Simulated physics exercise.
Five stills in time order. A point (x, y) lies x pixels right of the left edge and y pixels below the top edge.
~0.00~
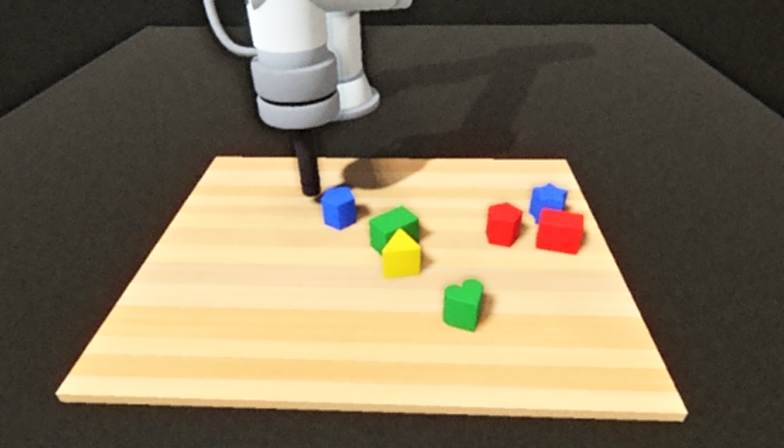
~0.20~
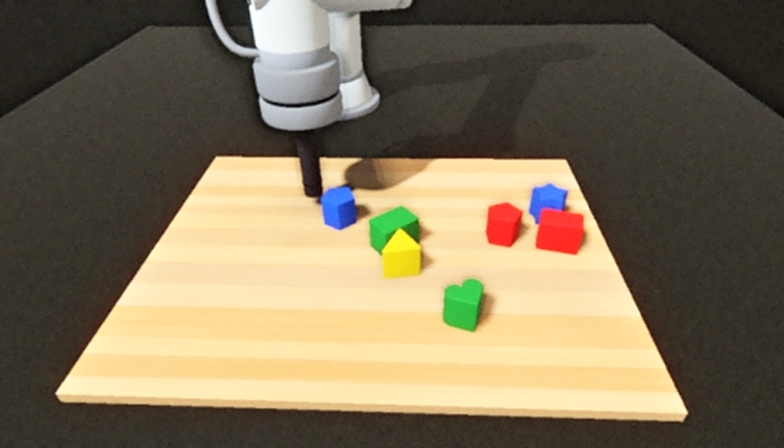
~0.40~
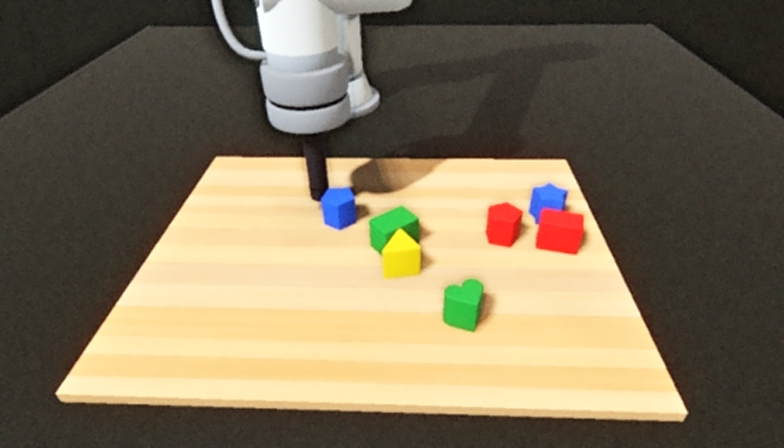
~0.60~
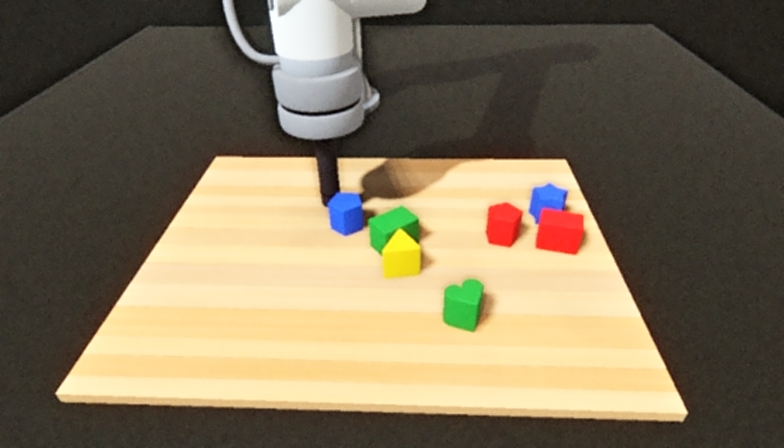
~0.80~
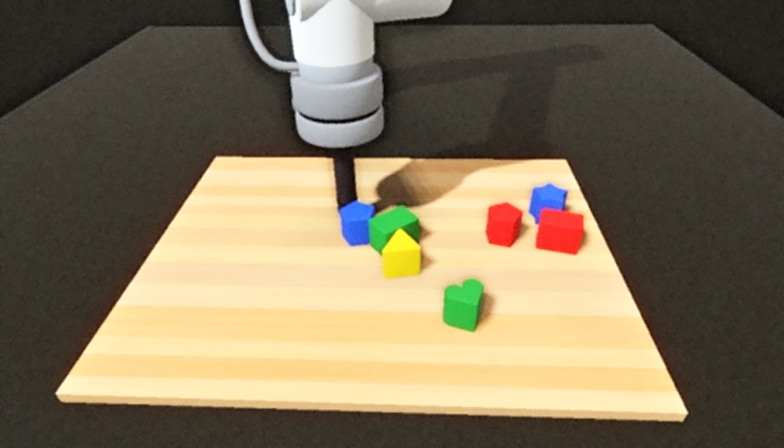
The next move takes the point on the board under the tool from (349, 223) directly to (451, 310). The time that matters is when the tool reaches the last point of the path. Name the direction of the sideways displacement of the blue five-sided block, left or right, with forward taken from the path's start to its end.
It moves off to the right.
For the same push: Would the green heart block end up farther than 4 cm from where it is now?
It seems not.
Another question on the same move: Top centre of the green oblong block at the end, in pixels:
My prediction: (422, 227).
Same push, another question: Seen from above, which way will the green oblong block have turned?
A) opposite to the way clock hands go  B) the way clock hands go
The one that fits is A, opposite to the way clock hands go.
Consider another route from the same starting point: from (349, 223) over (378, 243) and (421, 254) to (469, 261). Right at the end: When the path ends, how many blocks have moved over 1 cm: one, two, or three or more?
It should be three or more, as far as I can tell.
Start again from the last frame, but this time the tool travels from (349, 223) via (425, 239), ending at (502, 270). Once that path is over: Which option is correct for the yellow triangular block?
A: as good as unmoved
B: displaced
I choose B.
On the path given first. One third of the way, tool at (378, 237); blue five-sided block at (370, 238), turned 65° clockwise; green oblong block at (404, 225), turned 50° anticlockwise; yellow triangular block at (414, 247), turned 50° clockwise.
Two thirds of the way, tool at (412, 265); blue five-sided block at (371, 246), turned 95° clockwise; green oblong block at (422, 227), turned 80° anticlockwise; yellow triangular block at (432, 260), turned 25° clockwise.
At the end, tool at (452, 298); blue five-sided block at (371, 246), turned 95° clockwise; green oblong block at (422, 227), turned 80° anticlockwise; yellow triangular block at (480, 281); green heart block at (483, 303).
